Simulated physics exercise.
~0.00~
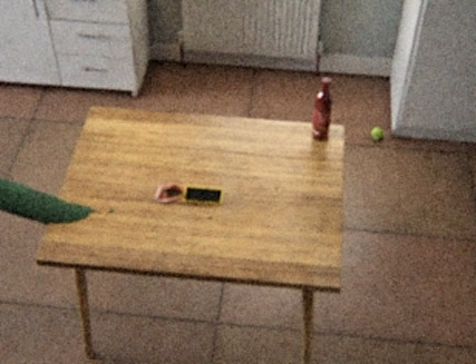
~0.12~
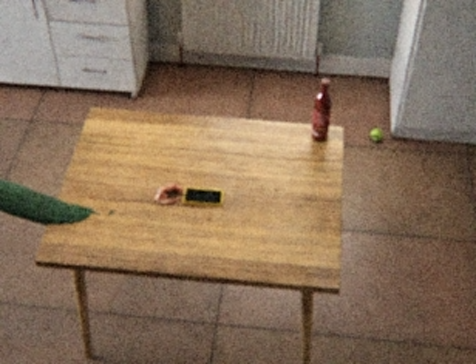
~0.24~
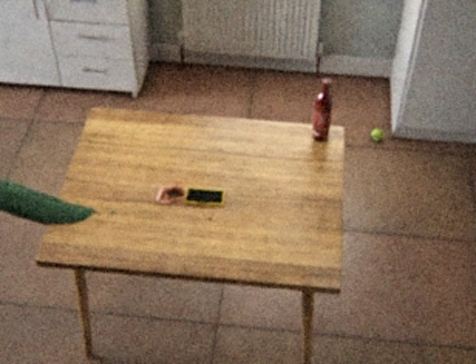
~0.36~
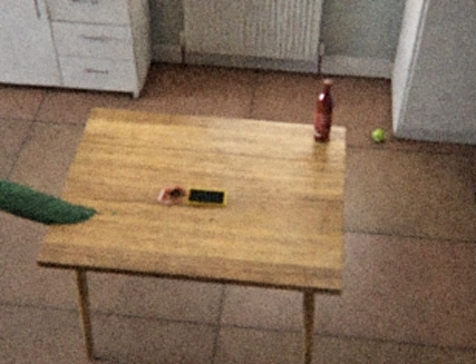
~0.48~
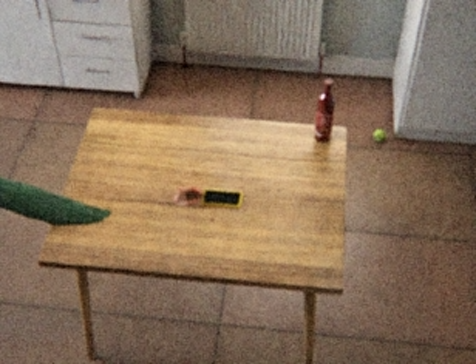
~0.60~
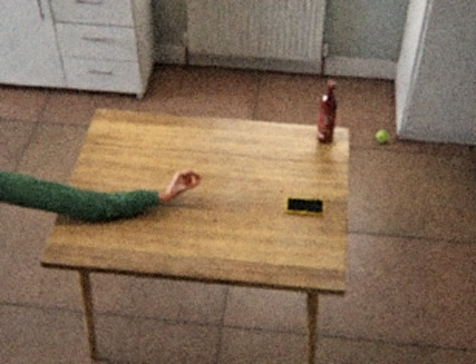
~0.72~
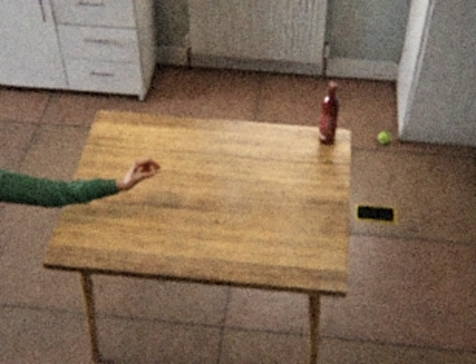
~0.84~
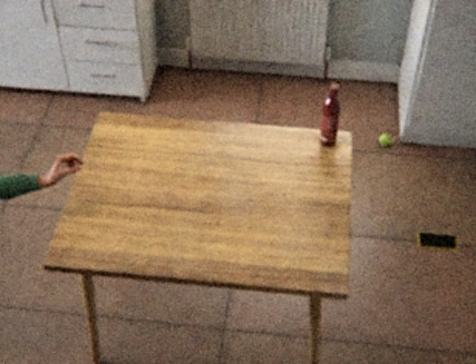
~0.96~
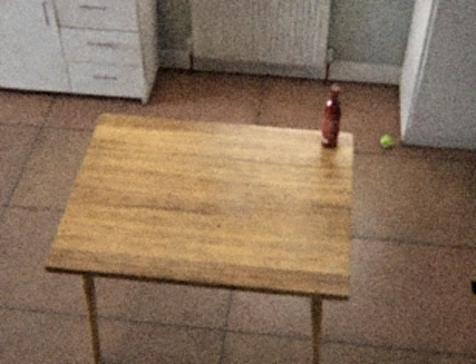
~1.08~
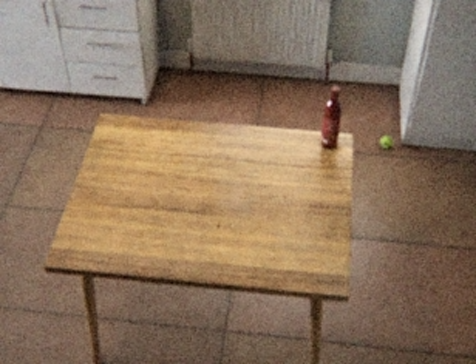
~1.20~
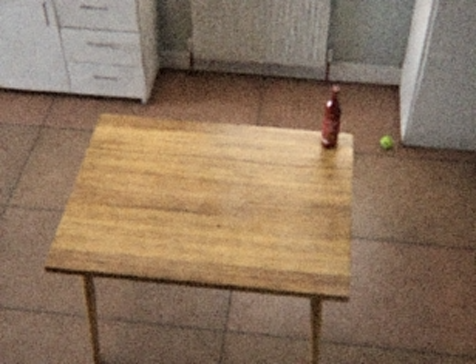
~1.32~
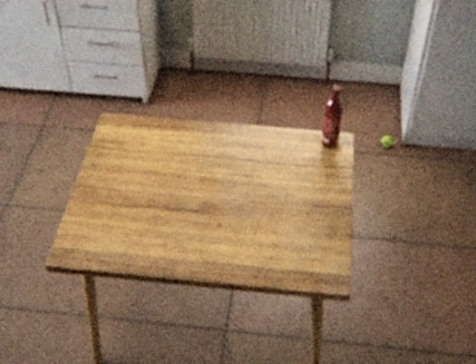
A yellow phone with a dark face lies near the middle of a wooden table in a kitchen, with the hand of a green-sleeved arm beside it. A red bottle stands at the far right corner, and a small green ball rests on the tiled floor beyond. The hand nudges the phone to the right, then pushes it harder and lets go. The phone slides on across the wood and passes over the right edge as the arm draws back to the left. It drops away out of view at the right, leaving the bottle standing on the table.
